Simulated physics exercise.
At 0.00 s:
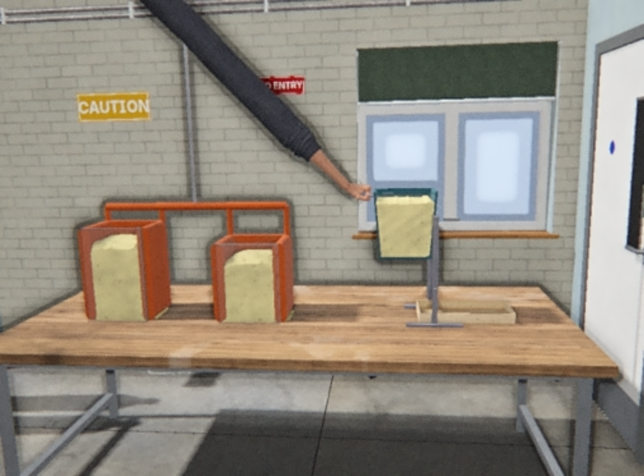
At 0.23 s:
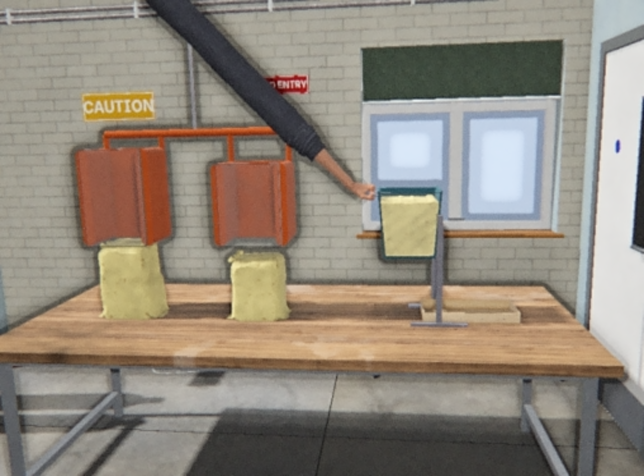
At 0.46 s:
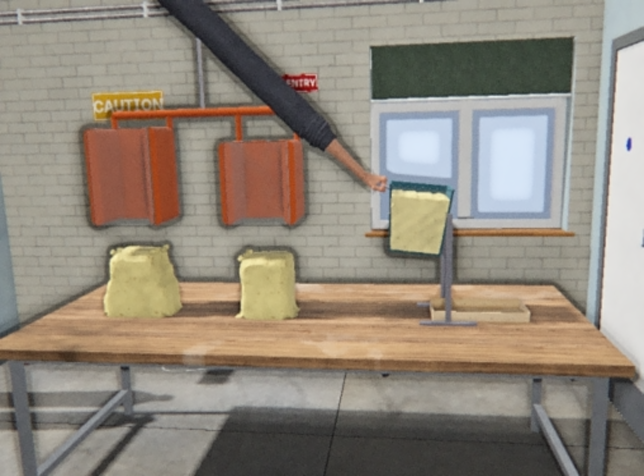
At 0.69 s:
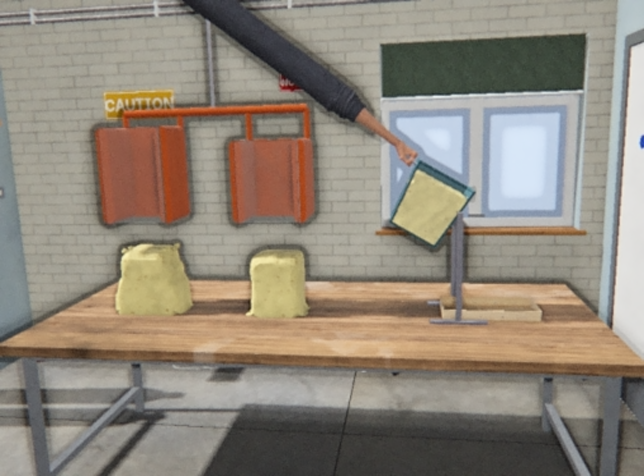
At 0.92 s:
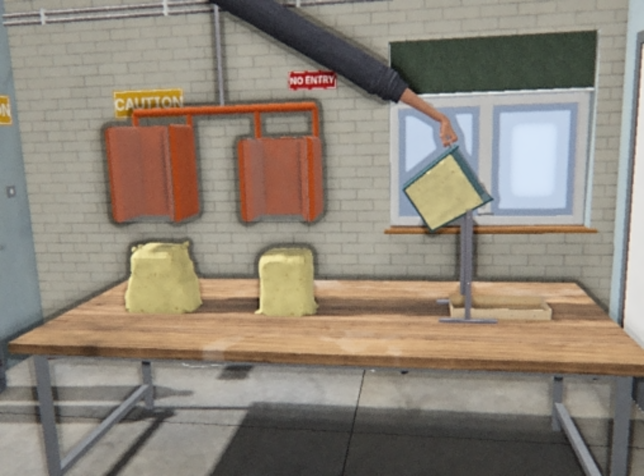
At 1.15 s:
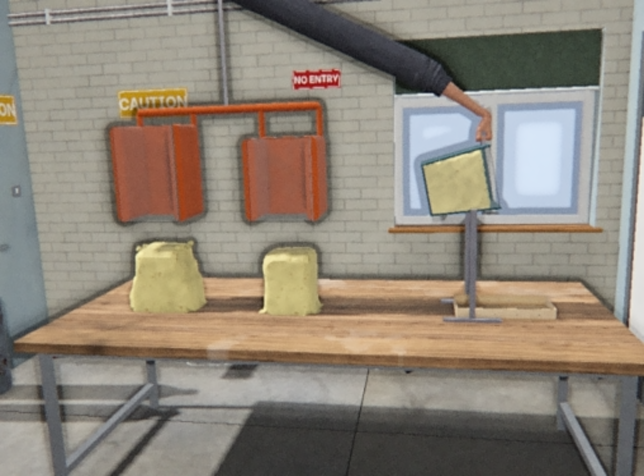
In this clip, orange covers rise off two pale yellow blocks on a wooden table, and the blocks slump slightly. An arm then turns a raised tub packed with the same pale material onto its side, the material staying inside.
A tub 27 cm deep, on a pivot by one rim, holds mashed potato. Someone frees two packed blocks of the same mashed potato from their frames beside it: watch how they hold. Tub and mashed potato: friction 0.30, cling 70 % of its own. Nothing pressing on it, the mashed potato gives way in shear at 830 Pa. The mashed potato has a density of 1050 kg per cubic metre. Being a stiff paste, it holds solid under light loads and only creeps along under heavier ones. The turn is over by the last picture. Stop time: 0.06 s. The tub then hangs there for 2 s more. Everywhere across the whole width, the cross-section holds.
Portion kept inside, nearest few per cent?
Near 100 %.
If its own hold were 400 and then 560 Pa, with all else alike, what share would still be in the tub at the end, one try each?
The two runs give near 85 % and near 100 % respectively.
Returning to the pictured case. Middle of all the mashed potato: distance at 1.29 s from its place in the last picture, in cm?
Roughly 0 cm.
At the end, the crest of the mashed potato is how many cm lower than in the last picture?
Roughly 0 cm.
After 1.29 s, the tub is at 80 degrees and holds 100 %.
After 1.46 s, the tub is at 80 degrees and holds 100 %.
After 1.63 s, the tub is at 80 degrees and holds 100 %.
After 1.80 s, the tub is at 80 degrees and holds 100 %.
After 3.15 s, the tub is at 80 degrees and holds 100 %.
